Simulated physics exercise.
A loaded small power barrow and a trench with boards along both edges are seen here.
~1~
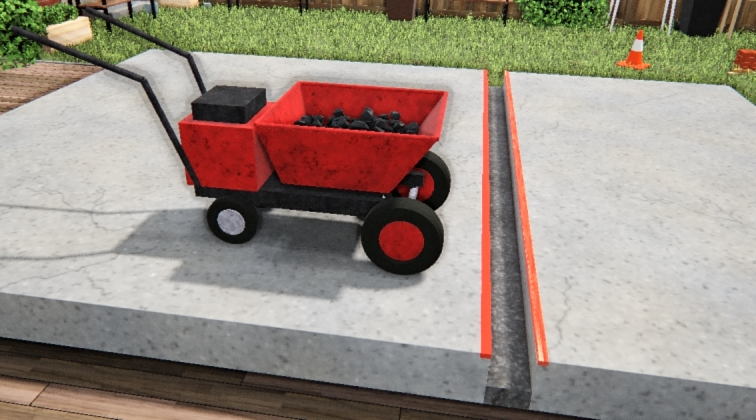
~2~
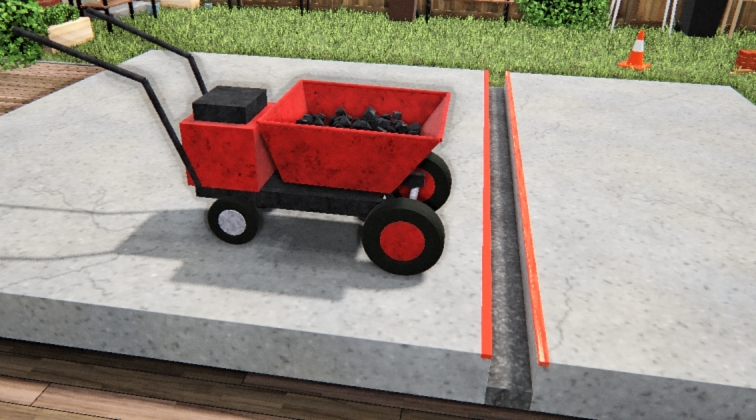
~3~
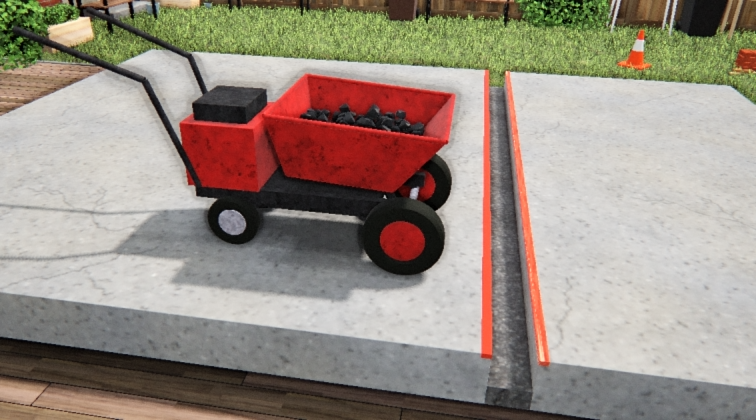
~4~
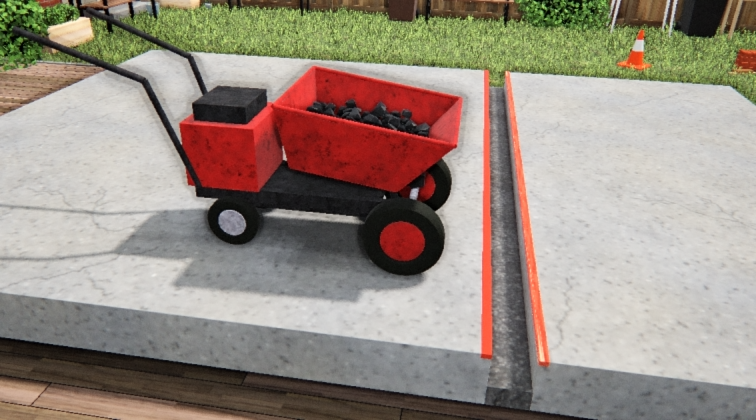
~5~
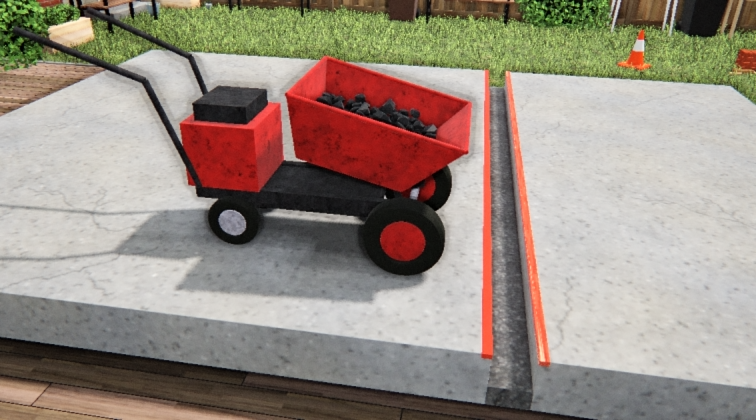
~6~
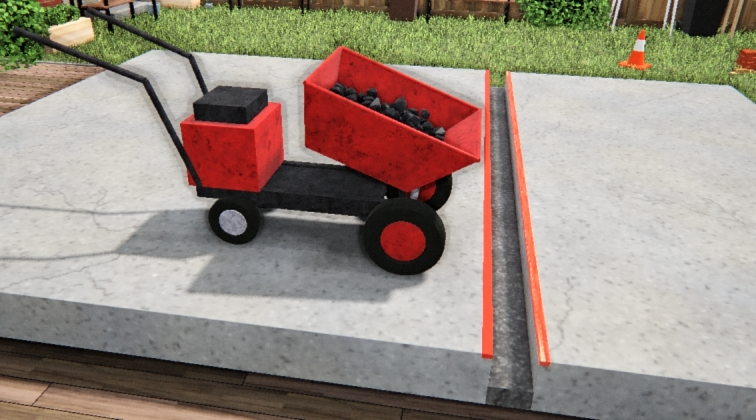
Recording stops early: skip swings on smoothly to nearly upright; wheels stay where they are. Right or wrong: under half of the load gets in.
Right.
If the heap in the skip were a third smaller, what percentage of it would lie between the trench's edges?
Around 30 per cent.
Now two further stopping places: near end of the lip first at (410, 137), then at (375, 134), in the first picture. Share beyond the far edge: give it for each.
Near 30 % and 10 %.
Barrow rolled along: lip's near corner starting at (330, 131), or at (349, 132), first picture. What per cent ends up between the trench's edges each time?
Result: Try 1 = 30 %, try 2 = 50 %.
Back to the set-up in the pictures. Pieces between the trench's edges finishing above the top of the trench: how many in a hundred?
Roughly 0 percent.
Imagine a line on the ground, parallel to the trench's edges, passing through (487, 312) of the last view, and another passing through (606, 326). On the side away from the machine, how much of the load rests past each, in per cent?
I'd say about 100 and about 30 in a hundred.
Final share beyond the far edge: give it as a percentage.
65 per cent.
Soon, skip tipped steeply; all in the skip.
A while on, skip tipped right over; nearly all in the skip; a stray few in or heaped over the trench; a small part beyond it; a stray few falling.
Towards the end, skip tipped right over; about a quarter in the skip; a small part in or heaped over the trench; about two thirds beyond it.
Finally, skip tipped right over; about a third in or heaped over the trench; about two thirds beyond it.
